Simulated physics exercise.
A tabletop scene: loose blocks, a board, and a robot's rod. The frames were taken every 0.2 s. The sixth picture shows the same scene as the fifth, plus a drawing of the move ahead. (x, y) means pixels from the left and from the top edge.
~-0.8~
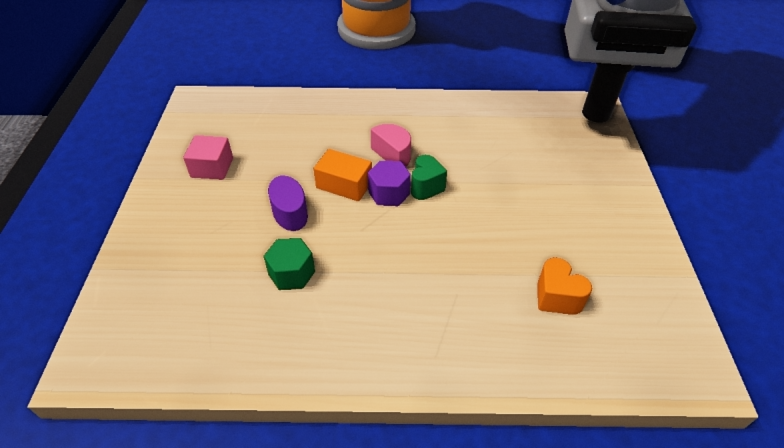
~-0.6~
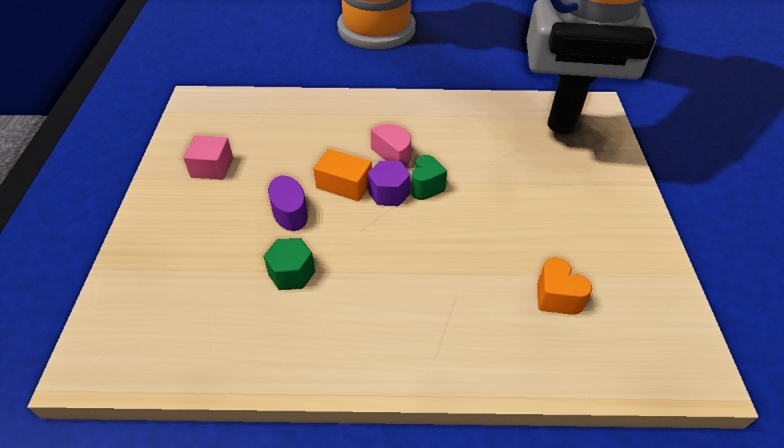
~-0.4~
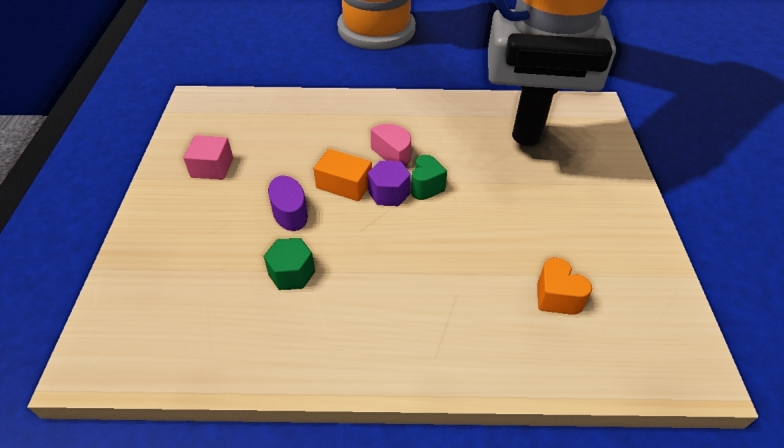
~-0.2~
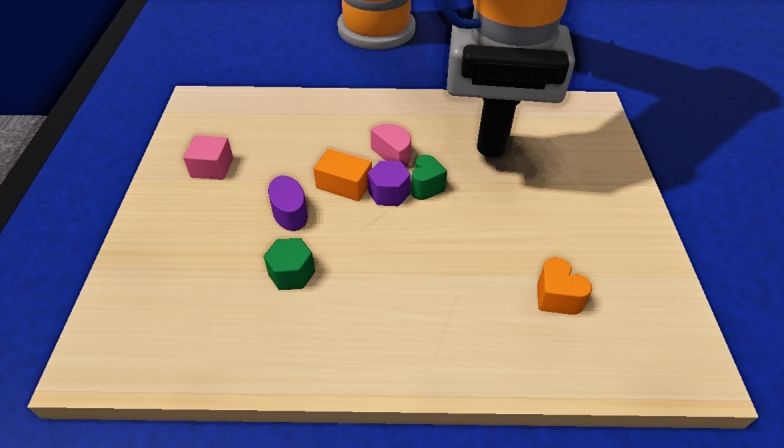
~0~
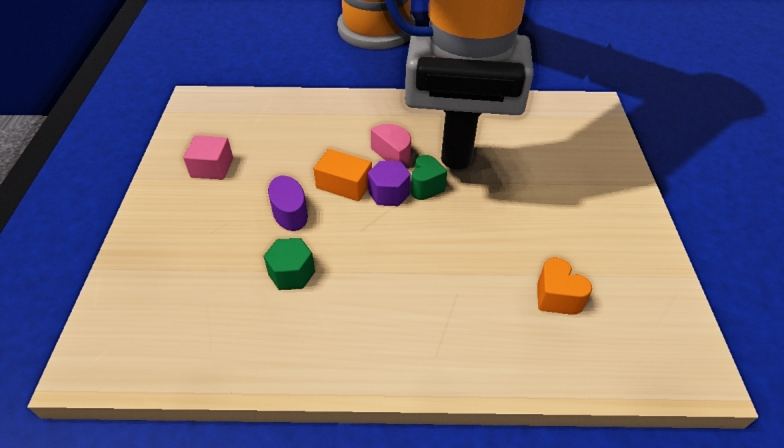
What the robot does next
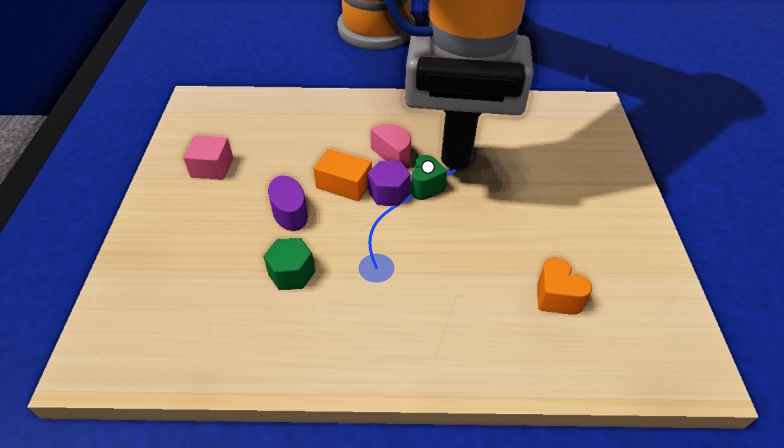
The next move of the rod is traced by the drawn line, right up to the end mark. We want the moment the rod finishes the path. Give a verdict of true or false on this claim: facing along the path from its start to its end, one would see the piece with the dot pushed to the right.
The statement is false.
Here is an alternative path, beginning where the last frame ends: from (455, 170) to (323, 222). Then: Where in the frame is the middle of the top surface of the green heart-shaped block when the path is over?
I expect it at (414, 194).
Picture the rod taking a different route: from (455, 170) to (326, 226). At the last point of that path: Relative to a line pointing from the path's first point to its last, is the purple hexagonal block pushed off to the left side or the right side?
It shifts to the left.
The drawn path runs from (455, 170) through (415, 194) and (376, 223) to (377, 268); the dot is on the green heart-shaped block.
The first path, step by step. One third of the way, rod (415, 184); purple hexagonal block (378, 182), turned 50° clockwise; green heart-shaped block (408, 200).
Two thirds of the way, rod (375, 213); orange rectangle (334, 163), turned 25° clockwise; purple hexagonal block (339, 198), turned 100° clockwise; green heart-shaped block (395, 224), turned 95° anticlockwise.
At the end, rod (376, 258); green hexagonal block not moved; orange rectangle (334, 163), turned 25° clockwise; purple hexagonal block (338, 198), turned 105° clockwise; pink half-round block not moved; green heart-shaped block (411, 245), turned 155° anticlockwise.
